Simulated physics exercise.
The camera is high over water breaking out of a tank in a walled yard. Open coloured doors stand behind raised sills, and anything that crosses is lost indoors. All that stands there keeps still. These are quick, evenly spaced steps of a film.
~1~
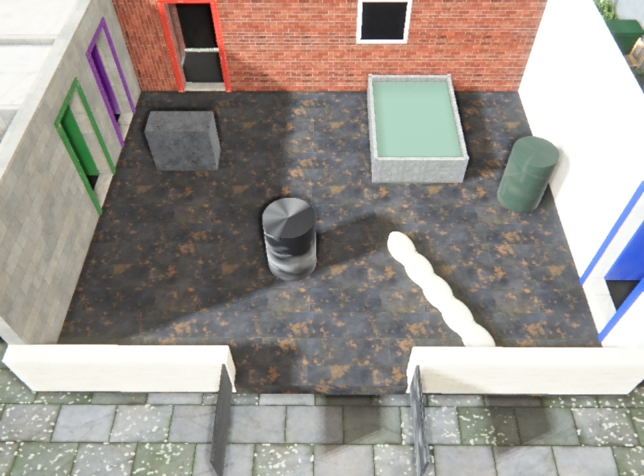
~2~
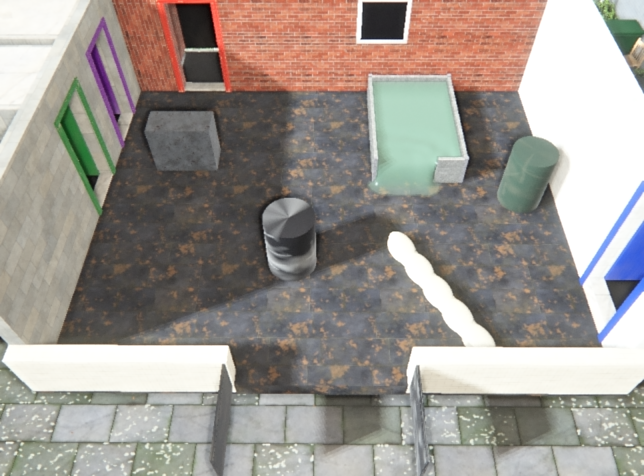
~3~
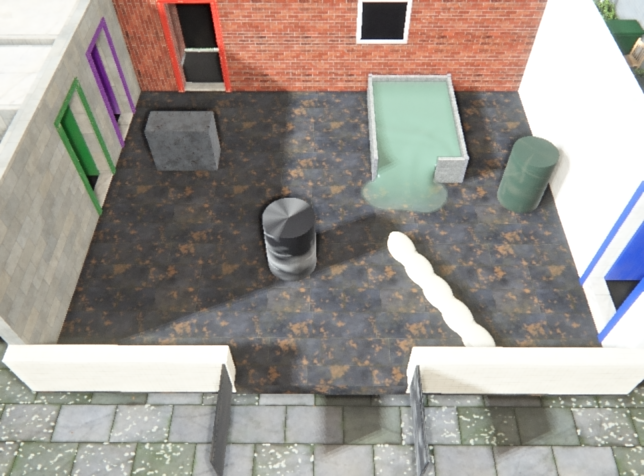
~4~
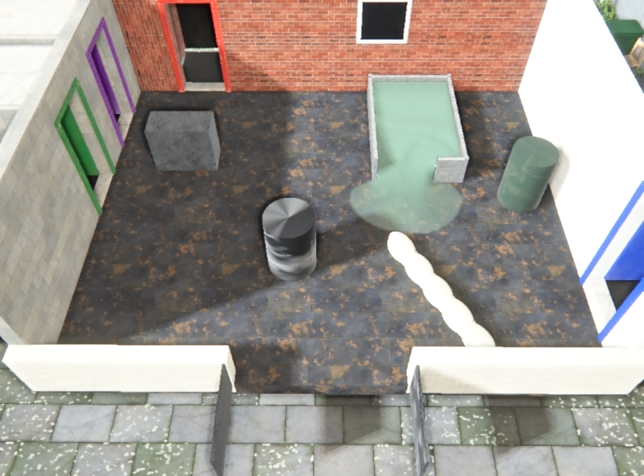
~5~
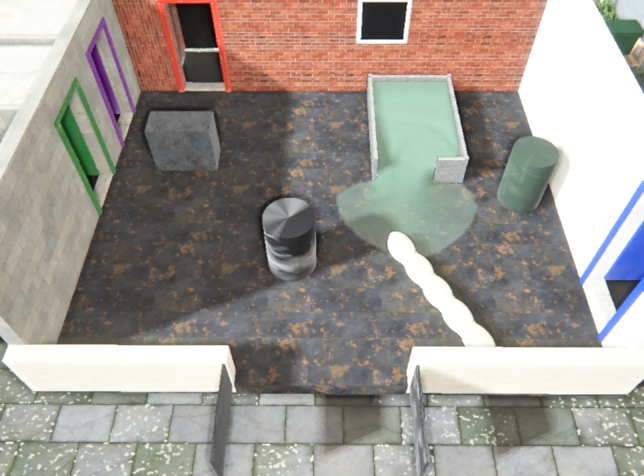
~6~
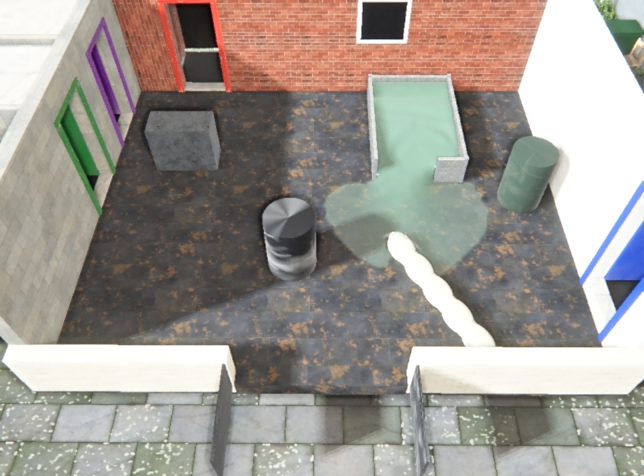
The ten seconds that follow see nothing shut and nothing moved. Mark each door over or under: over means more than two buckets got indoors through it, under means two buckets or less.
Red door - under, purple door - under, blue door - under, green door - under.
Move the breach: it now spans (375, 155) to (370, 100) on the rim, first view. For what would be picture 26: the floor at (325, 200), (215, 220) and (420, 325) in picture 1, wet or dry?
Going in your order, I'd say drenched, then drenched, then still bare.
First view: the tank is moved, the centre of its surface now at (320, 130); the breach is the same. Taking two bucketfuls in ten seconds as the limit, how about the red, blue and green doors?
Red falls short; blue falls short; green falls short.
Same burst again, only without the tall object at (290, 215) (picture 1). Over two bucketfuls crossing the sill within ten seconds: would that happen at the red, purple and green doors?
Then: The red one holds, the purple one lets less in, the green one takes less.
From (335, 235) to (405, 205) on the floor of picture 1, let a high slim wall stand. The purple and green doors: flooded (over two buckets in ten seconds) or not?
Note: Purple door remains short; green door crosses the line.
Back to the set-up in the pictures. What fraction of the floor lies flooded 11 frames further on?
Estimated share: Around 25 %.
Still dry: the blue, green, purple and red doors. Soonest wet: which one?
The door marked blue, before the others.
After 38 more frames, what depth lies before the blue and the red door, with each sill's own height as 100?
In order: Roughly 50 and 0 in a hundred.
A moment on, water covers 15 % of the floor; the red door not reached, the purple door not reached, the blue door not reached, the green door not reached.
Next, water covers 25 % of the floor; the red door not reached, the purple door not reached, the blue door not reached, the green door not reached.
Then, water covers 30 % of the floor; the red door not reached, the purple door not reached, the blue door wet at the sill, nothing in, the green door not reached.
Later, water covers 40 % of the floor; the red door not reached, the purple door not reached, the blue door wet at the sill, nothing in, the green door wet at the sill, nothing in.
In the end, water covers 60 % of the floor; the red door not reached, the purple door not reached, the blue door wet at the sill, nothing in, the green door wet at the sill, nothing in.
